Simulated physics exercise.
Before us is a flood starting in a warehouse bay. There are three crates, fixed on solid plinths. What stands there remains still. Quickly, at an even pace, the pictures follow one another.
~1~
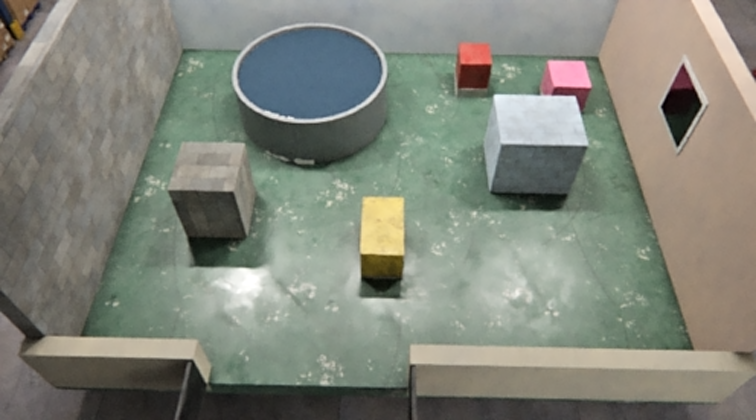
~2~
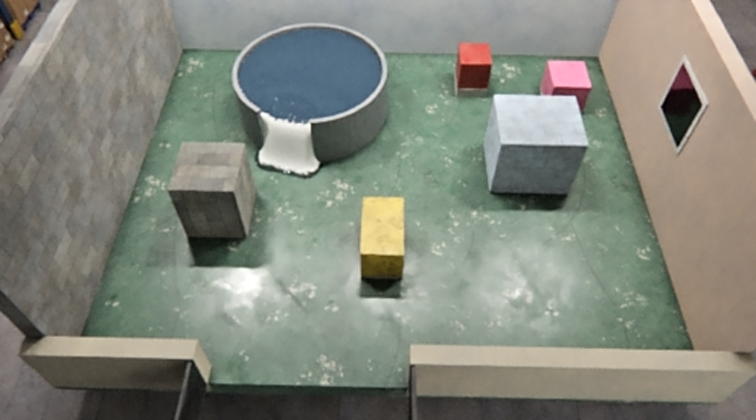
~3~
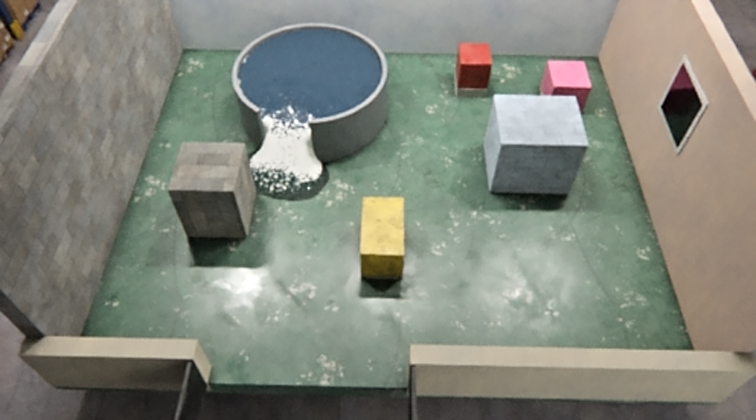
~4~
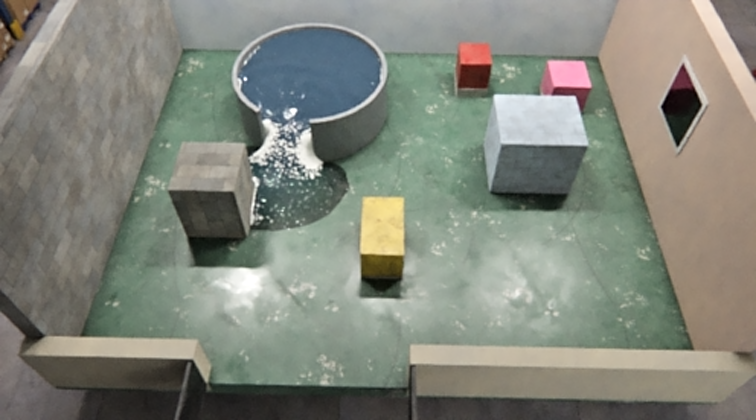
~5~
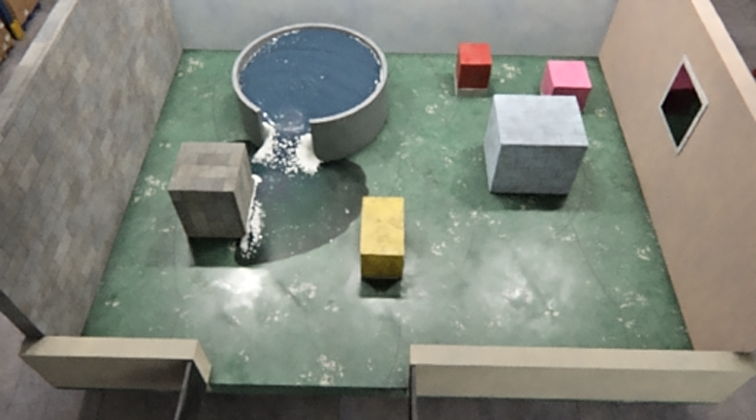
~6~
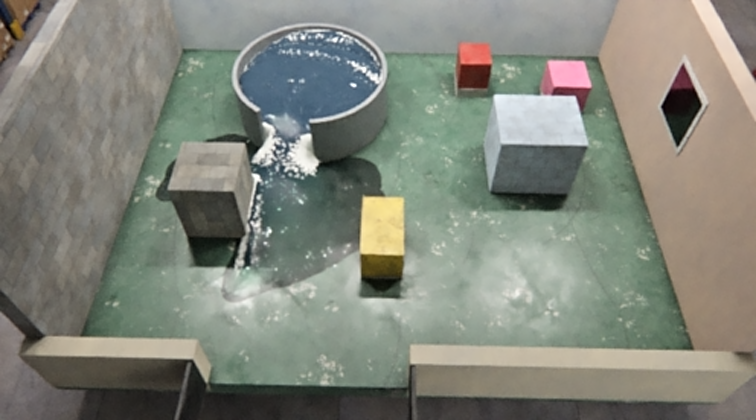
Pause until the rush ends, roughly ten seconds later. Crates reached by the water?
Outcome: Yellow crate: Too low; red crate: High enough; pink crate: High enough.
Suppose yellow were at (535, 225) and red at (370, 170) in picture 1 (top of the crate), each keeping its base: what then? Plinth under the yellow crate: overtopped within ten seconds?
Result for yellow: Untouched.
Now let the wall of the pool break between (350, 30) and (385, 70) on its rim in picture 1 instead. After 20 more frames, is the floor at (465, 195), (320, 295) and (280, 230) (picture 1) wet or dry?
First spot drenched, second unwetted, third unwetted.
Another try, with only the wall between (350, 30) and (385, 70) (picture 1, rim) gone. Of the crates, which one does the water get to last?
It's the one in yellow.
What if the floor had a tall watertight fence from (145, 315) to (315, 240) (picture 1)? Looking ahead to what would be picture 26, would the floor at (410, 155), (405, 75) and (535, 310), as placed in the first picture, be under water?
As listed: Flooded, no water, free of water.
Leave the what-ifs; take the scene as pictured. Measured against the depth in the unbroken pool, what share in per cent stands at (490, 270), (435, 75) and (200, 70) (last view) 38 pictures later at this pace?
Around 0, 2 and 10 %.
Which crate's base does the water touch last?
Last is the pink-painted one.
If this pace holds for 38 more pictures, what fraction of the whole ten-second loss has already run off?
I get 70 percent.
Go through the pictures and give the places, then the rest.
Still water in the round tank at (311, 73), in the first frame.
The front is at (315, 170), out from the gap at (288, 145), in the second frame.
Water pours out at (288, 146) and has run to (313, 193), in the third frame.
Water pours out at (288, 147) and has run to (253, 225), in the fourth frame.
Water pours out at (288, 147) and has run to (243, 259), in the fifth frame.
Water pours out at (288, 146) and has run to (231, 295), in the sixth frame.
A moment on, water covers 25 % of the floor; the yellow crate water round its plinth, the red crate not reached, the pink crate not reached.
Next, water covers 35 % of the floor; the yellow crate water round its plinth, the red crate not reached, the pink crate not reached.
Then, water covers 40 % of the floor; the yellow crate water round its plinth, the red crate not reached, the pink crate not reached.
Later, water covers 50 % of the floor; the yellow crate water round its plinth, the red crate water round its plinth, the pink crate not reached.
In the end, water covers 55 % of the floor; the yellow crate was topped, the red crate stayed above the water, the pink crate stayed above the water.
